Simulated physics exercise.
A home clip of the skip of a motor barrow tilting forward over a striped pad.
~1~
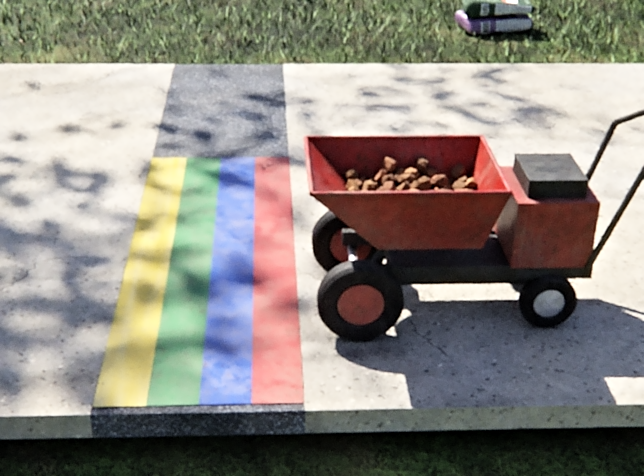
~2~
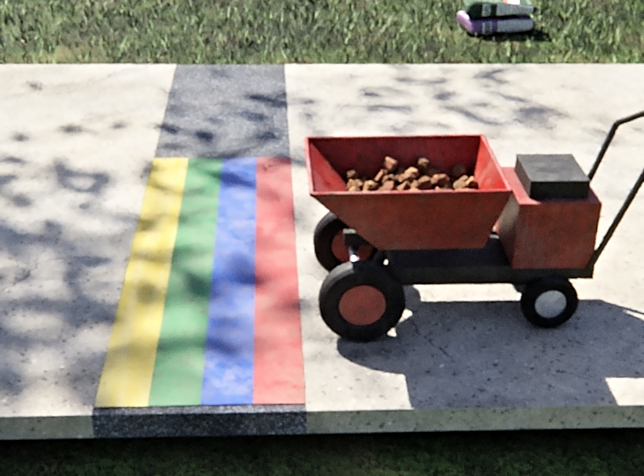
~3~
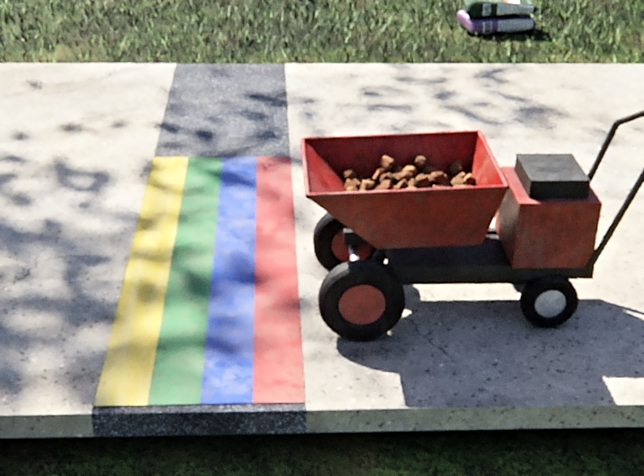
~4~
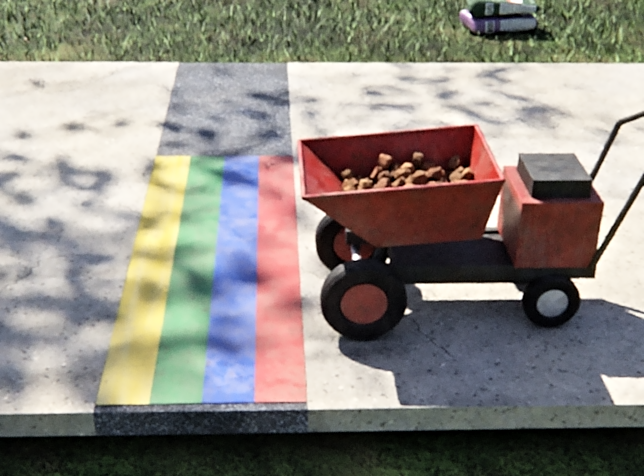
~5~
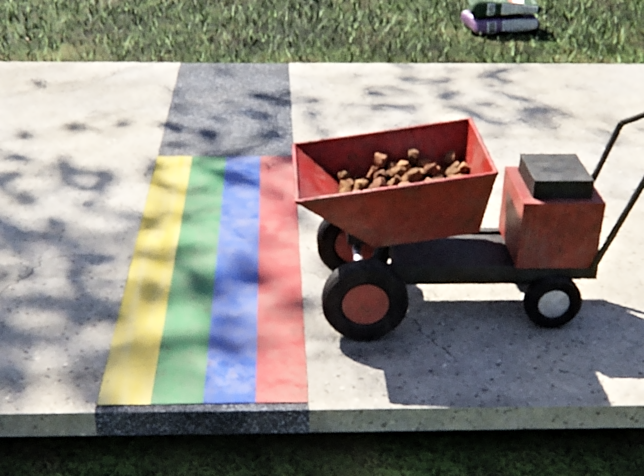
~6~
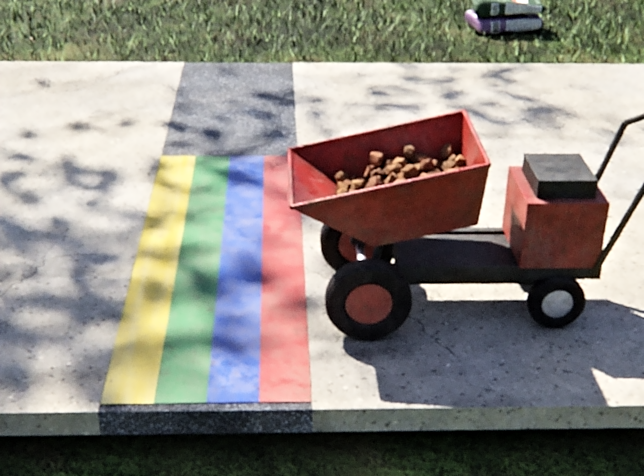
Red skip of a motor barrow holding brown clods, level at first, then tilting slightly forward to the left beside a striped pad.
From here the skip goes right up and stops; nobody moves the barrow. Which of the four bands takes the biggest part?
The heap favours the green strip.
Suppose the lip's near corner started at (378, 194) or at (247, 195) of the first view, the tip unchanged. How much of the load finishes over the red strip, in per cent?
In turn 30 and 0 in a hundred.
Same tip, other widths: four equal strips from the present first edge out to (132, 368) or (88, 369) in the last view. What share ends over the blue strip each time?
Near 10 % and 30 %.
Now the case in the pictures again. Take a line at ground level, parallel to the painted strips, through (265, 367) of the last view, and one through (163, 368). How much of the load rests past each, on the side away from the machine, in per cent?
First some 100, then 40 per cent.
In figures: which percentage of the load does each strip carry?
Red strip: 0 %, blue strip: 20 %, green strip: 35 %, yellow strip: 25 %.
Just after the last frame, skip tipped steeply; every one in the skip.
A moment on, skip tipped steeply; the larger part in the skip; about a tenth over the blue strip; about a tenth over the green strip.
Further on, skip tipped right over; about a tenth in the skip; roughly a quarter over the blue strip; roughly a third over the green strip; roughly a quarter over the yellow strip; about a tenth off the paint.
When it is over, skip tipped right over; just a few in the skip; not one over the red strip; roughly a quarter over the blue strip; roughly a third over the green strip; roughly a quarter over the yellow strip; about a tenth off the paint.
